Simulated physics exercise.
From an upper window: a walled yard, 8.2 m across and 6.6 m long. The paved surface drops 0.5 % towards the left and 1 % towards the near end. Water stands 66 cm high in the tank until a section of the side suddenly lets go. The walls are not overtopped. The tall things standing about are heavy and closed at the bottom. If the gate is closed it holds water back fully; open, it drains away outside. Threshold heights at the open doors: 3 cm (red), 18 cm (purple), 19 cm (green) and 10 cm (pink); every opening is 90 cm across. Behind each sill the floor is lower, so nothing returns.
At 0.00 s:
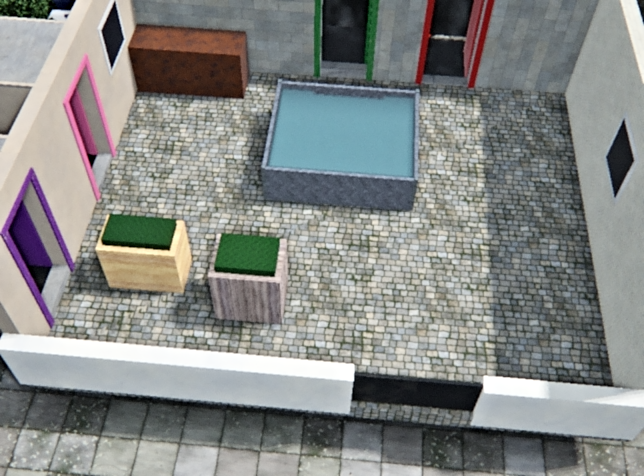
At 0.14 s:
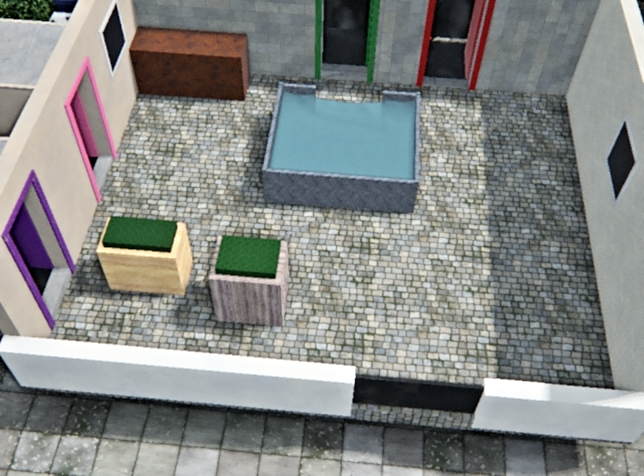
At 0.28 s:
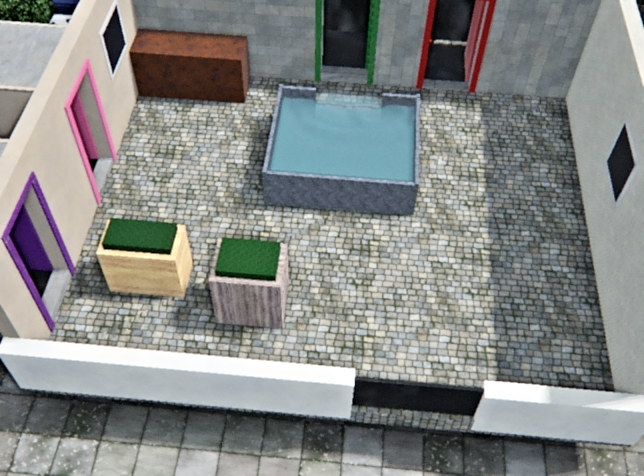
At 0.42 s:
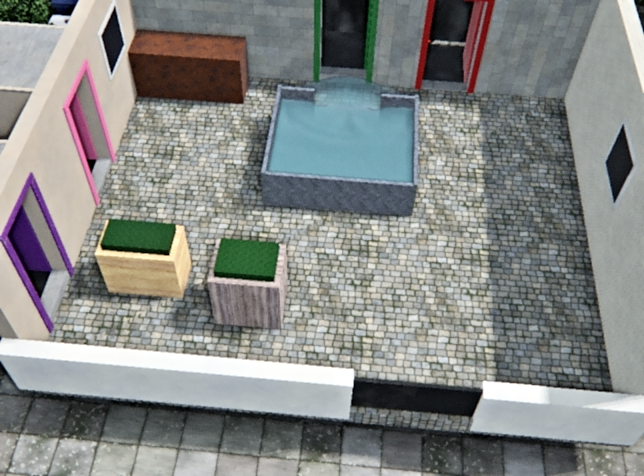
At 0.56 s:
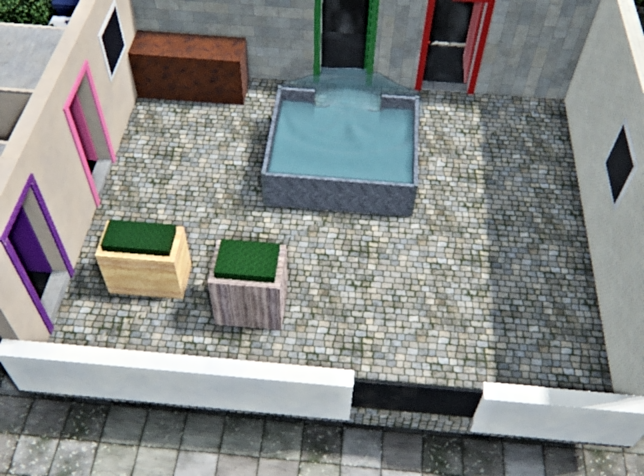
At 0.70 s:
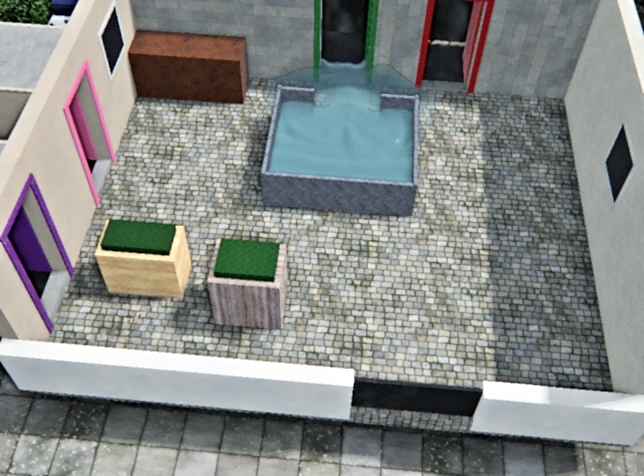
A raised grey tank of blue water stands towards the back of a walled, stone-paved yard, seen from high above by a still camera. Two planters topped with green sit at left, a brown block lies behind them, and purple and pink doorways line the left wall, with green and red ones at the back. A gap appears in the tank's far rim, and water pours through, spreading thinly behind it while the surface ripples.
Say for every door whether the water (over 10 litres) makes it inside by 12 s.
Within that time: At the red door it goes over the limit; at the purple door it stays under the limit; at the green door it goes over the limit; at the pink door it keeps below the limit.
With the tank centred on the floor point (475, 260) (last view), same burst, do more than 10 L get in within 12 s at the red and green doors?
Against that limit: Red above, green under.
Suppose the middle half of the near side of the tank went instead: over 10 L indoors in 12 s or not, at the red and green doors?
Then: Red over, green under.
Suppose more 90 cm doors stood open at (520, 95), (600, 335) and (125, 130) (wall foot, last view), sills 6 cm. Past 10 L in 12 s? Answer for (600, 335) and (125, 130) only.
In that order: Below, under.
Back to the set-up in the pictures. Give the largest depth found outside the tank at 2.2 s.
Up to some 40 cm.
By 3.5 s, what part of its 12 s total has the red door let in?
About 50 per cent.
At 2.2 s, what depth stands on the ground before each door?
In cm: Red 9, purple 0, green 41, pink 0.
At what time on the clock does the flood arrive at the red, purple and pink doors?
Arrival: Red 0.8 s, purple 4.5 s, pink 3.4 s.
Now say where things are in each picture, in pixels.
The tank at (344, 131) is whole and still, 66 cm deep, in the first frame.
The front is at a hidden place, 0.7 m from the gap on the tank's far side; 0.2 m2 of floor is under water; 66 cm left at the back of the tank, in the second frame.
The front is at a hidden place, 0.9 m from the gap on the tank's far side; 0.9 m2 of floor is under water; 66 cm left at the back of the tank, in the third frame.
Water pours out on the tank's far side and has run 1.3 m, to (389, 88); typically 10 cm deep outside, 66 cm at the tank's back, in the fourth frame.
Water pours out on the tank's far side and has run 1.6 m, to (411, 90); typically 10 cm deep outside, 65 cm at the tank's back, in the fifth frame.
Water pours out on the tank's far side and has run 1.9 m, to (429, 91); typically 12 cm deep outside, 58 cm at the tank's back, in the sixth frame.
After 1.4 s water covers 10 % of the floor and is deepest (45 cm) near (355, 88); red door 9 cm at the sill, 2 L in, purple door not reached, green door 47 cm at the sill, 157 L in, pink door not reached.
After 2.2 s water covers 25 % of the floor and is deepest (40 cm) near (355, 88); red door 9 cm at the sill, 13 L in, purple door not reached, green door 41 cm at the sill, 304 L in, pink door not reached.
After 3.5 s water covers 45 % of the floor and is deepest (28 cm) near (346, 87); red door 7 cm at the sill, 29 L in, purple door not reached, green door 29 cm at the sill, 402 L in, pink door 1 cm at the sill, 0 L in.
After 7.0 s water covers 75 % of the floor and is deepest (18 cm) near (253, 87); red door 5 cm at the sill, 50 L in, purple door 5 cm at the sill, 0 L in, green door 16 cm at the sill, 449 L in, pink door 6 cm at the sill, 0 L in.
After 12.0 s water covers 95 % of the floor and is deepest (12 cm) near (39, 368); red door 3 cm at the sill, 57 L in, purple door 8 cm at the sill, 0 L in, green door 8 cm at the sill, 449 L in, pink door 6 cm at the sill, 0 L in.
